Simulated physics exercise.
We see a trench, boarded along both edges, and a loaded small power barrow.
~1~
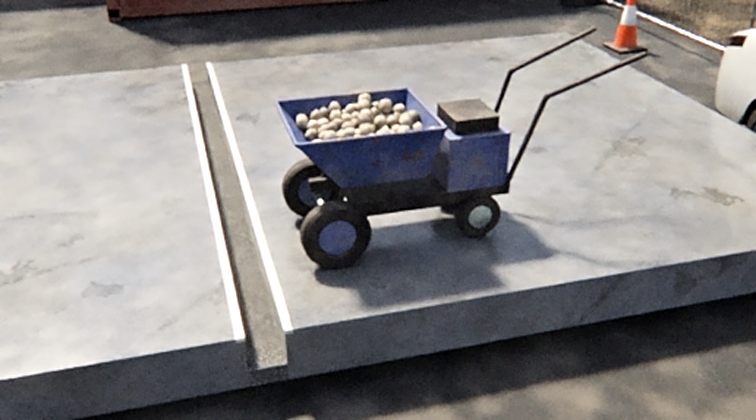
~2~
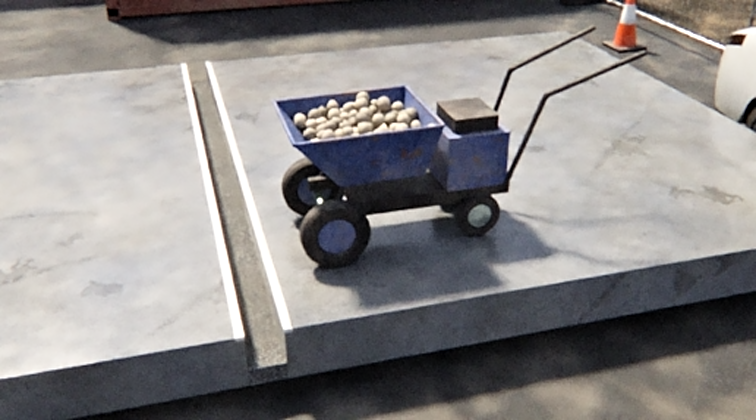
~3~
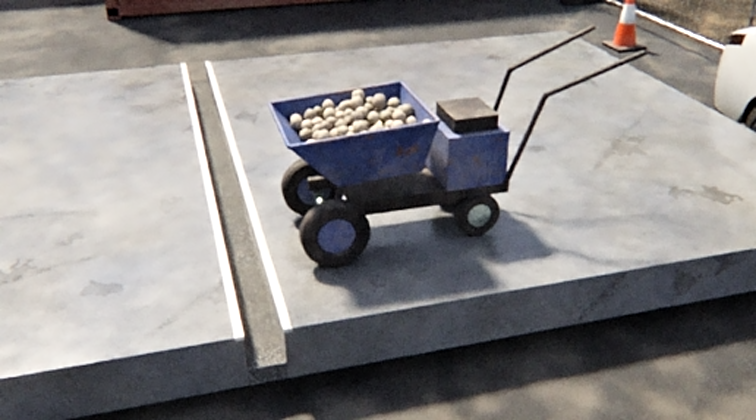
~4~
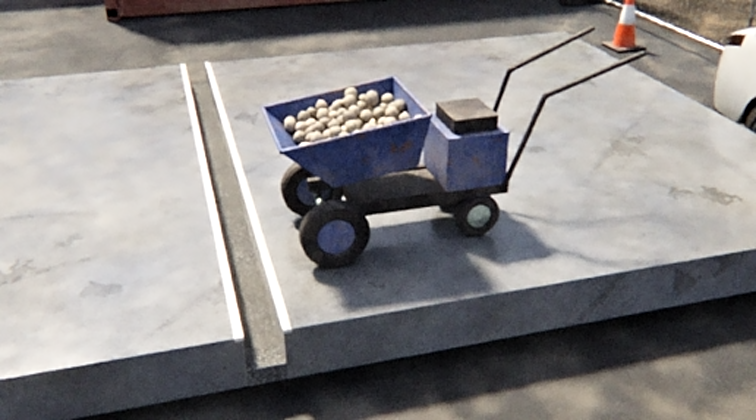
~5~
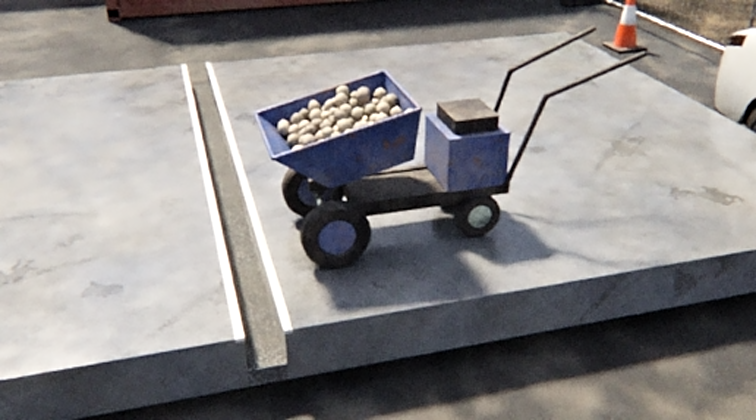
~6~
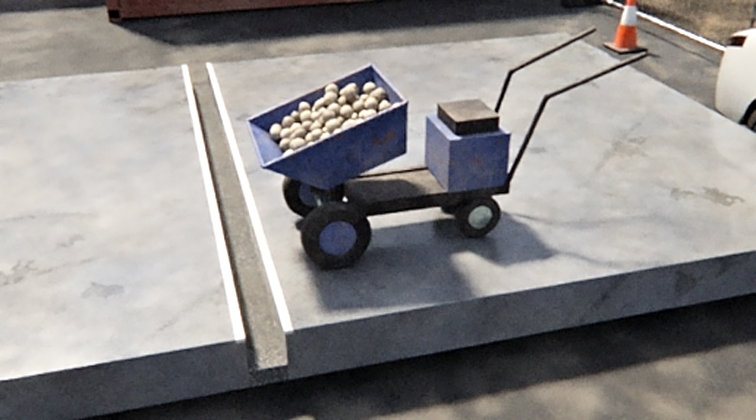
Blue skip of a small power barrow loaded with rounded pale stones, tilting gradually leftward beside a narrow trench in a concrete slab.
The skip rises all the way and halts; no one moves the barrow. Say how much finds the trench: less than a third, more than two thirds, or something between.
Seems like the amount in the trench is lower than a third of the load.
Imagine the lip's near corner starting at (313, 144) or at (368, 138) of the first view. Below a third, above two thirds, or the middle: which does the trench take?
For the first position, under a third; for the second, one to two thirds.
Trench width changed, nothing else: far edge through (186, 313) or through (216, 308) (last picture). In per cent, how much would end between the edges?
80 and 10 percent.
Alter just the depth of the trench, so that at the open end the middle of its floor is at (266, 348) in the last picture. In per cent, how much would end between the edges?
Estimated share: Approx. 0 per cent.
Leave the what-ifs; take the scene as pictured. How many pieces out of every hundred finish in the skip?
Roughly 25 percent.
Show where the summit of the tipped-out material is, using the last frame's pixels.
Roughly at (193, 234).
Shortly afterwards, skip tipped steeply; the whole lot in the skip.
Next, skip tipped right over; near two thirds in the skip; near a quarter beyond it; only a few falling.
Some moments later, skip tipped right over; near a quarter in the skip; near two thirds beyond it.
In the end, skip tipped right over; near a quarter in the skip; only a few in or heaped over the trench; the bulk beyond it.
